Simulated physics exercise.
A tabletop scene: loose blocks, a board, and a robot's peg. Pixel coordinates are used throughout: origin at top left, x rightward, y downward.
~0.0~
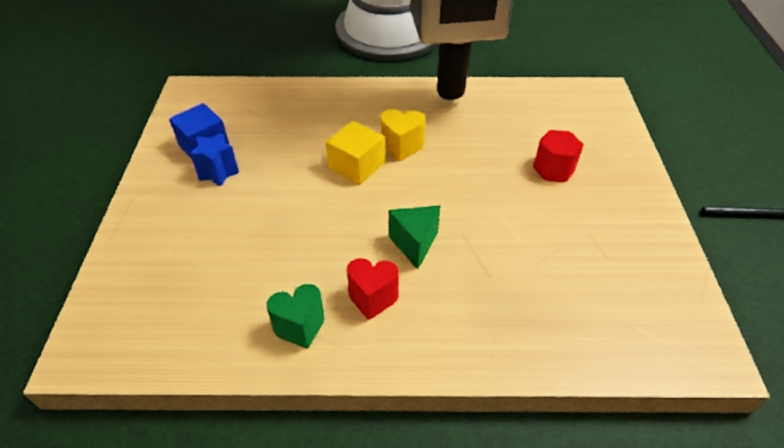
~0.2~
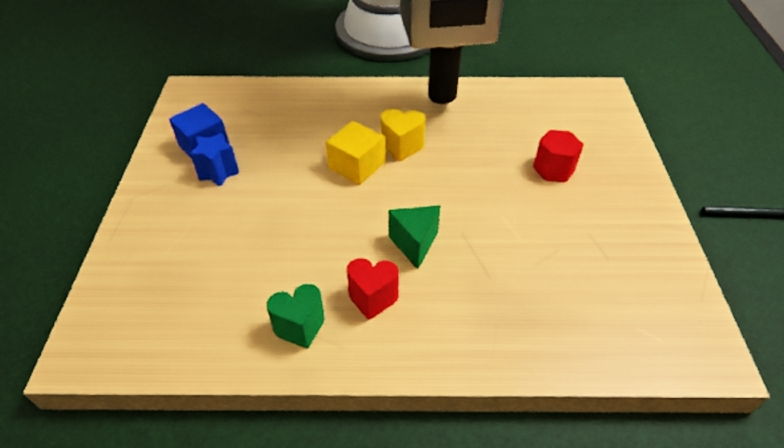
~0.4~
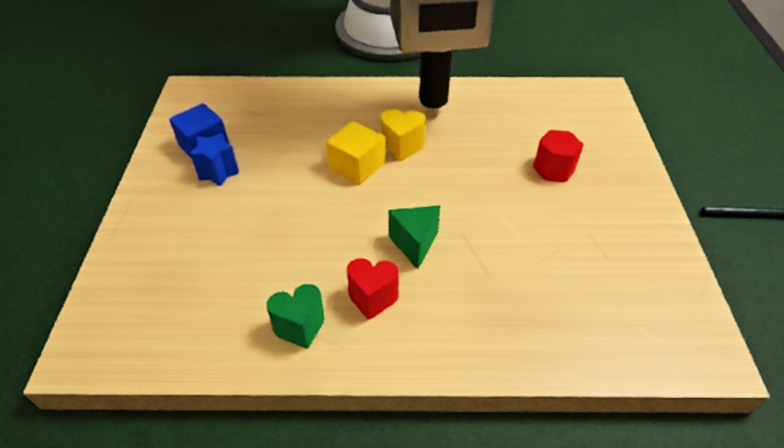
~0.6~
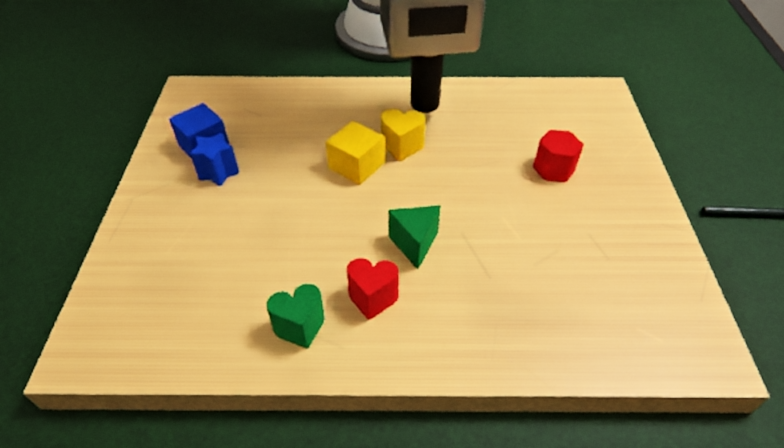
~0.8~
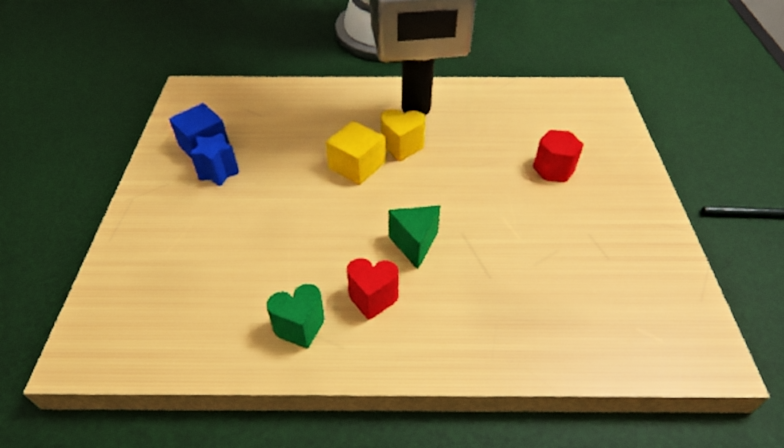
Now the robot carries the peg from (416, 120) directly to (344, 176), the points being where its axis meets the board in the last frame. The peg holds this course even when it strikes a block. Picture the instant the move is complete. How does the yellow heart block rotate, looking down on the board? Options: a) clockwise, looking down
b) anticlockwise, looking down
b.
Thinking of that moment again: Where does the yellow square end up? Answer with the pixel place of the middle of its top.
The top centre is at (317, 173).
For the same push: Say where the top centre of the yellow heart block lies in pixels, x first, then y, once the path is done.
The middle of its upper face will lie at (394, 142).
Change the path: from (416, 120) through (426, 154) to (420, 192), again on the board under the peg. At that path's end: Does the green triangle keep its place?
Yes, that is what happens.
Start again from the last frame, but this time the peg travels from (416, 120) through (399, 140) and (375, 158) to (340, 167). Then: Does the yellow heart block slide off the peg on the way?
Answer: Yes.
The first path, step by step. One third of the way, peg at (393, 127); yellow heart block at (397, 130), turned 15° anticlockwise.
Two thirds of the way, peg at (369, 146); yellow square at (342, 150), turned 15° clockwise; yellow heart block at (395, 141), turned 60° anticlockwise.
At the end, peg at (343, 166); yellow square at (317, 173); yellow heart block at (394, 142), turned 65° anticlockwise.
